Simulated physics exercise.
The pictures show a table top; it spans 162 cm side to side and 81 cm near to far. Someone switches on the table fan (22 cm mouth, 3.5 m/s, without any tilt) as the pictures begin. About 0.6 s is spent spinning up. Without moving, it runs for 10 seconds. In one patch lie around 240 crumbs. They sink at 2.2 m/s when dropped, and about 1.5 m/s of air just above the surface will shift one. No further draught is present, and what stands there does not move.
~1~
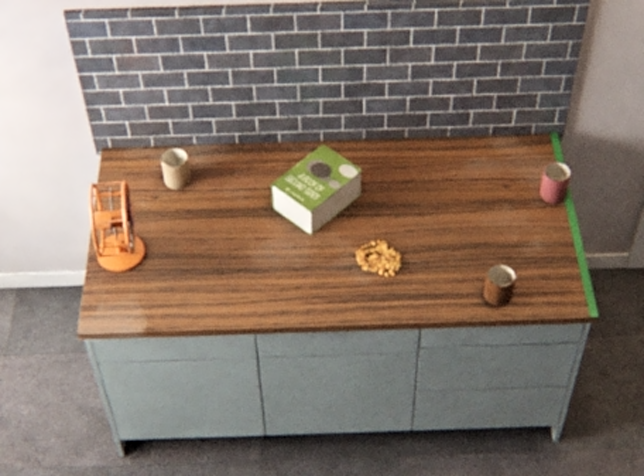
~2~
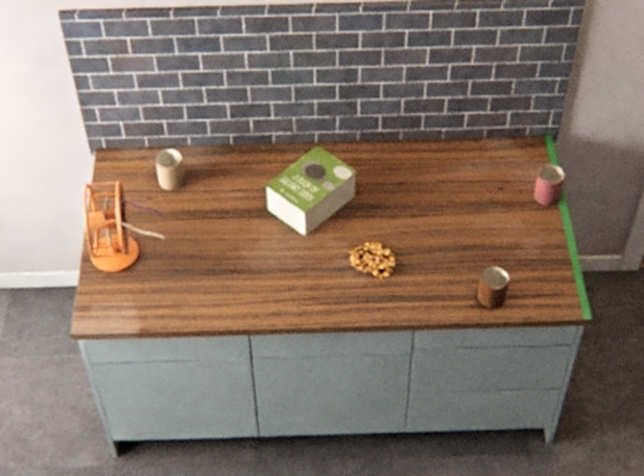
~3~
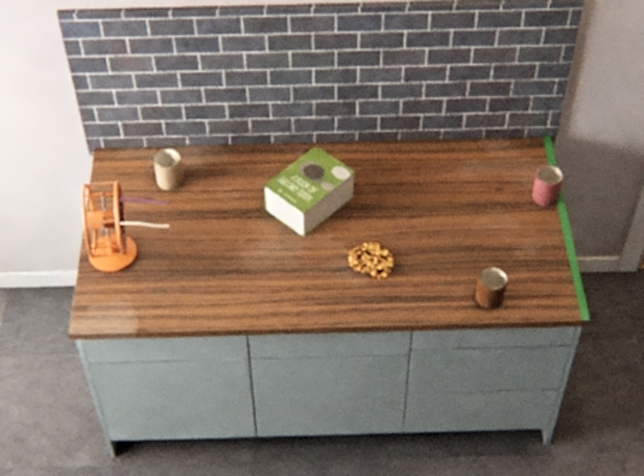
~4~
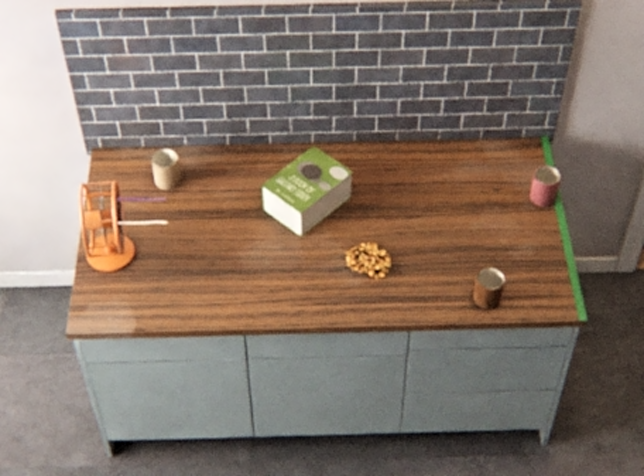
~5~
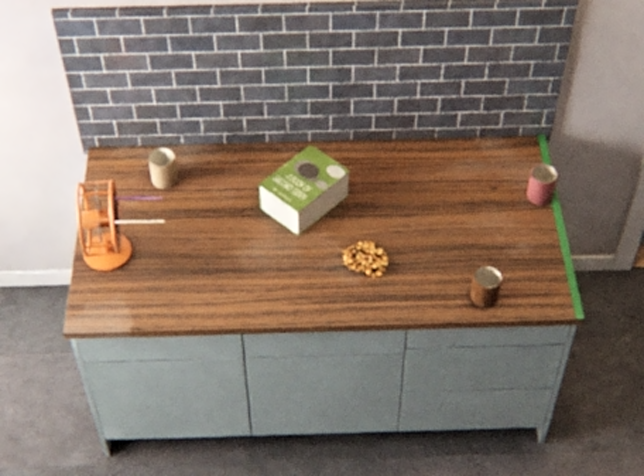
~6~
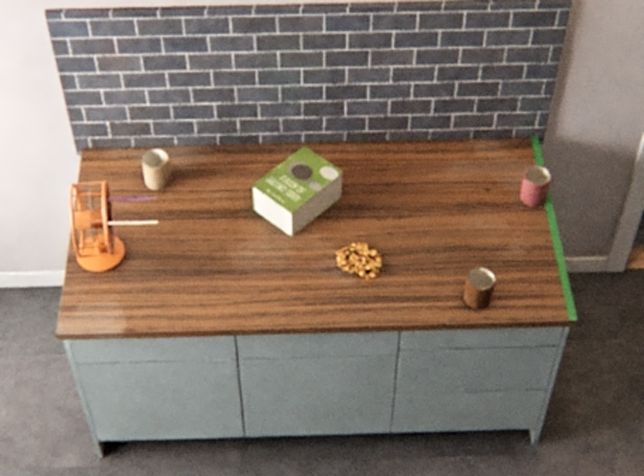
A small orange fan at the left of a wooden counter starts up, and thin streamers at its mouth lift and stretch out toward the right. The pile of golden crumbs, the green book and the three mugs stay still as the view drifts slightly.
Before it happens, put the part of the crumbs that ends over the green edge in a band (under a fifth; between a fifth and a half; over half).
I think more than one in two will wind up past that edge.
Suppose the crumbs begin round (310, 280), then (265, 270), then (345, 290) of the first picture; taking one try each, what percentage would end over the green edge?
Results, one try each: 0 %, 0 %, 0 %.
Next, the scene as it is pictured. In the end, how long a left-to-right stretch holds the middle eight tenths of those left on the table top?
I'd say close to 40 cm.
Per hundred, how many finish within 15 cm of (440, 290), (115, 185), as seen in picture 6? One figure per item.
10 %, 0 %.
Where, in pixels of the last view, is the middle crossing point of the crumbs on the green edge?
Somewhere about (565, 262).
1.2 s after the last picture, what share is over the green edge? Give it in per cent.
10 %, roughly.
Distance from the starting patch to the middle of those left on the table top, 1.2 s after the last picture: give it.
About 35 cm.
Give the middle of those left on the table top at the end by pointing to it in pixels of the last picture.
Look somewhere near (466, 286).
Then, 1.2 s after the last picture, 8 % are over the green edge; the middle of those still in play is near (470, 270); 10 % have settled or left.
Then, 2.4 s after the last picture, 55 % are over the green edge; the middle of those still in play is near (465, 285); 63 % have settled or left.
Then, 4.7 s after the last picture, 62 % are over the green edge; the middle of those still in play is near (463, 286); 75 % have settled or left.
Then, 9.2 s after the last picture, at the end, 65 % are over the green edge; the middle of those still in play is near (466, 286).
